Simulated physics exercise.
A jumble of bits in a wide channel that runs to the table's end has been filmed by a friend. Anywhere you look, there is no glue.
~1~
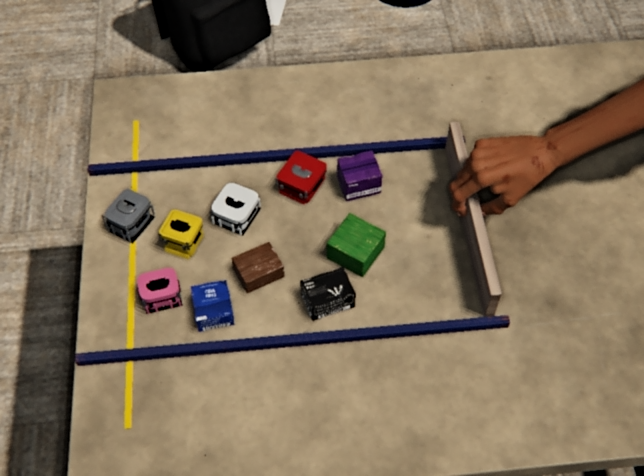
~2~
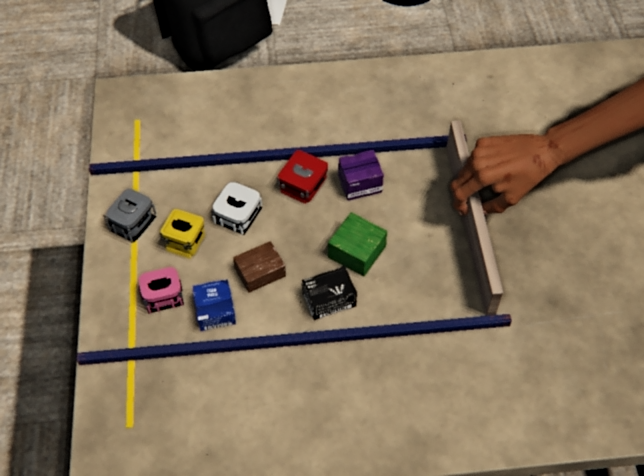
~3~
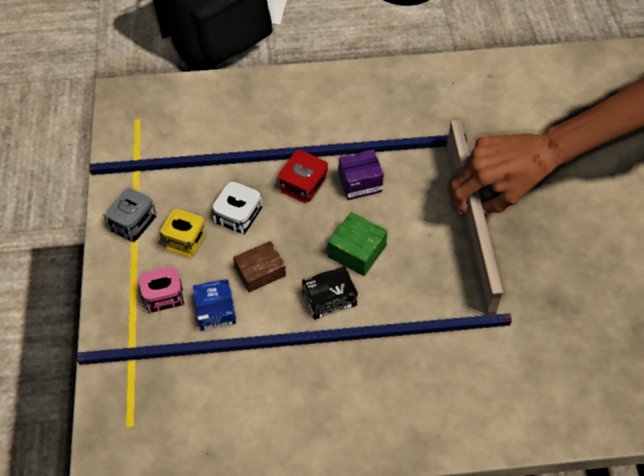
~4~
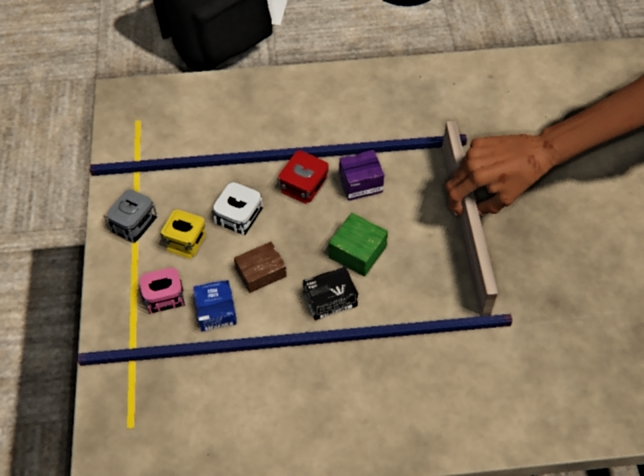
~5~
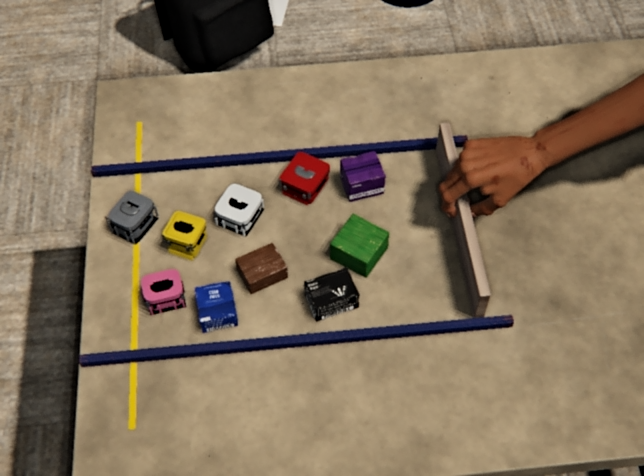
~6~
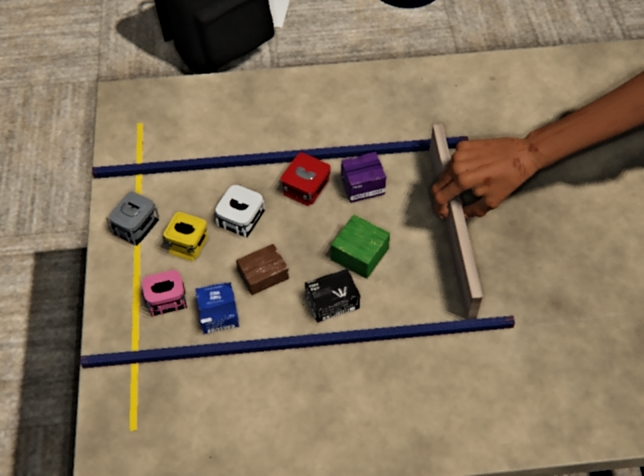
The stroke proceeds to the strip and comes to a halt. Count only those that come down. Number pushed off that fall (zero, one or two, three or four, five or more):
Going by the pictures, five or more pieces get pushed right off.
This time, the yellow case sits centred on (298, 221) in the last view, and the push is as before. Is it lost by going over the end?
From that start, the object then is safe.
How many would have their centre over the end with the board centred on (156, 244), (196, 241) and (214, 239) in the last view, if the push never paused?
That makes 1, 0, 0.
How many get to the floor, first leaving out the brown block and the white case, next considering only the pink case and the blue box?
First 4, then 4.
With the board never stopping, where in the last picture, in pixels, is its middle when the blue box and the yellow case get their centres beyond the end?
The middle sits near (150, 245) for the first and near (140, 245) for the other.
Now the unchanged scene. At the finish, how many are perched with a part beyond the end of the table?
So the number is 0.
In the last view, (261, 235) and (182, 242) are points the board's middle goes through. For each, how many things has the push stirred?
Tally at point one: 8; at point two: 10.
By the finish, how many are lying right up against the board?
The figure is 4.
A little later, none off yet; grey case at rest near (134, 218); pink case at rest near (165, 293); yellow case at rest near (187, 236).
Next, none off yet; grey case at rest near (134, 218); pink case shifted about its own width near (136, 297); yellow case moving near (180, 242).
When it is over, the number that fall off is five or more; down, red case, brown block, blue box, yellow case, pink case and grey case.
